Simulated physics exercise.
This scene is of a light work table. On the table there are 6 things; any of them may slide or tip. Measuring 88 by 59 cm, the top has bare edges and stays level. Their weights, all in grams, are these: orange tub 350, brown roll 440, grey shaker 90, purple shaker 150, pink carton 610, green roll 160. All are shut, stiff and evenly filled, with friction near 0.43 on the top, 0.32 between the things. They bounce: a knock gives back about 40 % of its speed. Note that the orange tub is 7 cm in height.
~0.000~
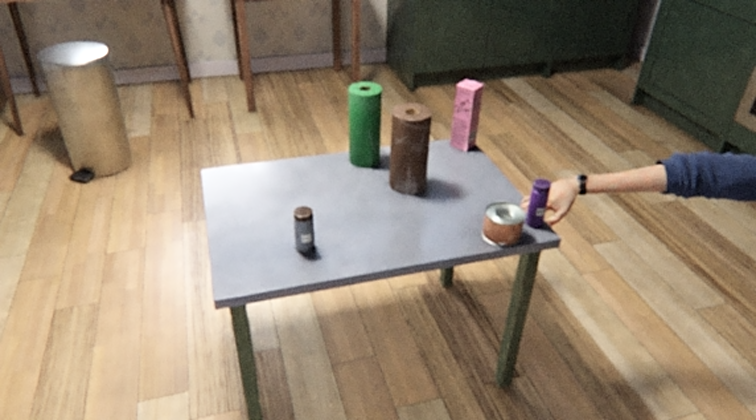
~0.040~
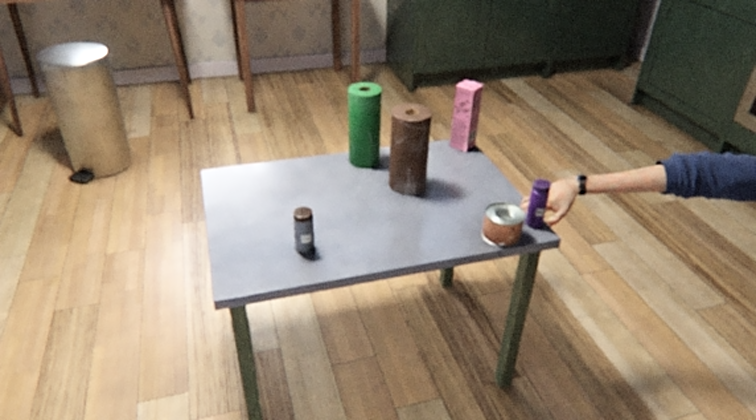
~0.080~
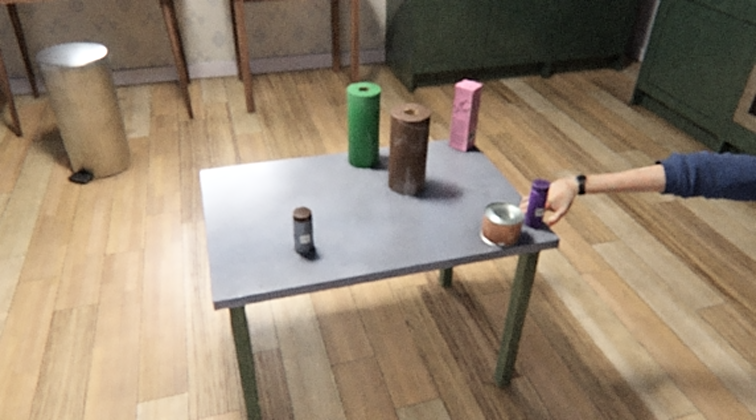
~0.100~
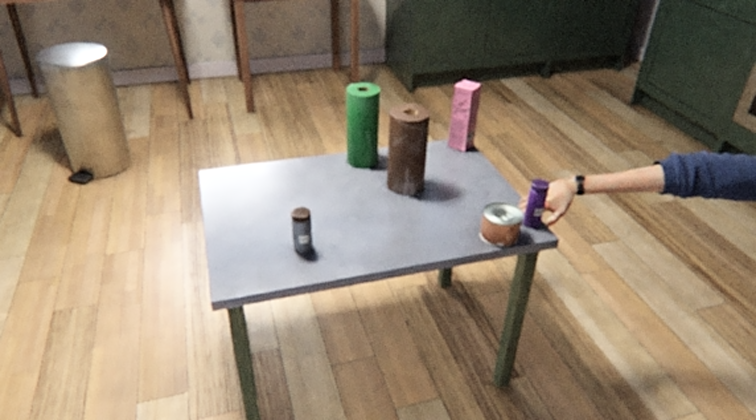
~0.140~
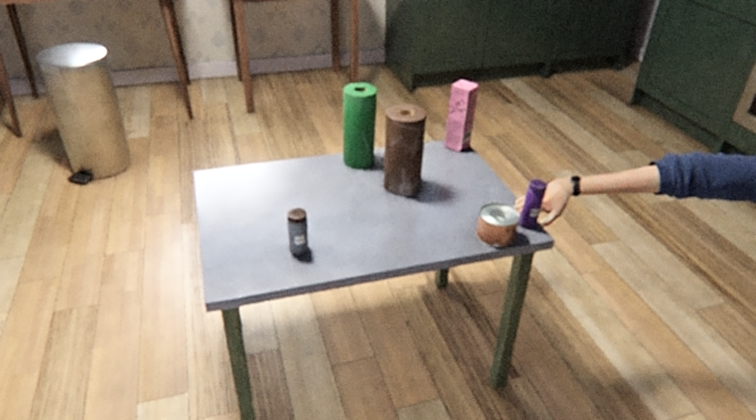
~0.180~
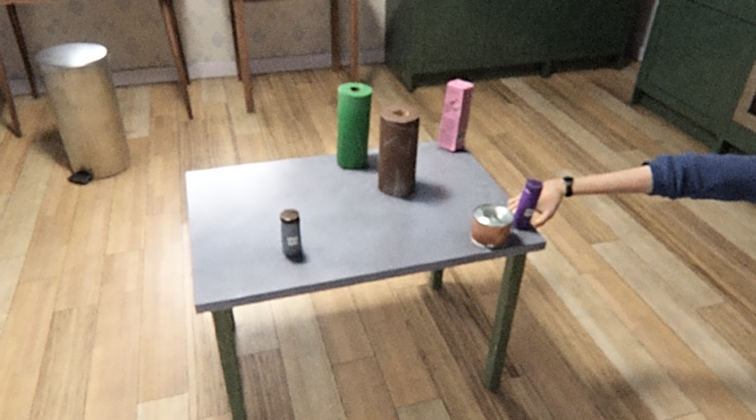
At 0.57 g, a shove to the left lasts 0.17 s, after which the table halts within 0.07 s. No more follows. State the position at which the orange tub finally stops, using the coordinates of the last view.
Final position of the orange tub: (454, 232).
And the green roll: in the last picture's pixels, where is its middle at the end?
Roughly pixel (258, 161).
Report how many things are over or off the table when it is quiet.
That makes 3.
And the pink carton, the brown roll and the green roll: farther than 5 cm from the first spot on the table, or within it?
Pink carton: Is displaced; brown roll: Remains in place; green roll: Is displaced.
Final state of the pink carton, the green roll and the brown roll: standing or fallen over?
Outcome noted - the pink carton ends up fallen, the green roll ends up fallen, the brown roll survives without falling.
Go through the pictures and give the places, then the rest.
In the first picture, orange tub (503, 224); brown roll (410, 149).
In the second picture, purple shaker (538, 204); pink carton (466, 116).
In the third picture, green roll (364, 126); brown roll (409, 150).
In the fourth picture, grey shaker (302, 230); purple shaker (536, 204).
In the fifth picture, table along by 2 cm; purple shaker (533, 204) 4° off upright; pink carton (461, 116).
In the sixth picture, table along by 4 cm; orange tub (491, 226); brown roll (398, 151).
After 0.38 s, table along by 11 cm; orange tub moved 2 cm near (455, 232); pink carton 13° off upright; green roll 13° off upright.
After 0.68 s, table along by 11 cm; orange tub moved 2 cm near (454, 232); pink carton on its side; green roll 67° off upright.
In the end (2.7 s), toppled on the table, purple shaker, pink carton and green roll; the other 3 under 5 cm from the start. At the end, from the last picture's camera, orange tub near (454, 232).
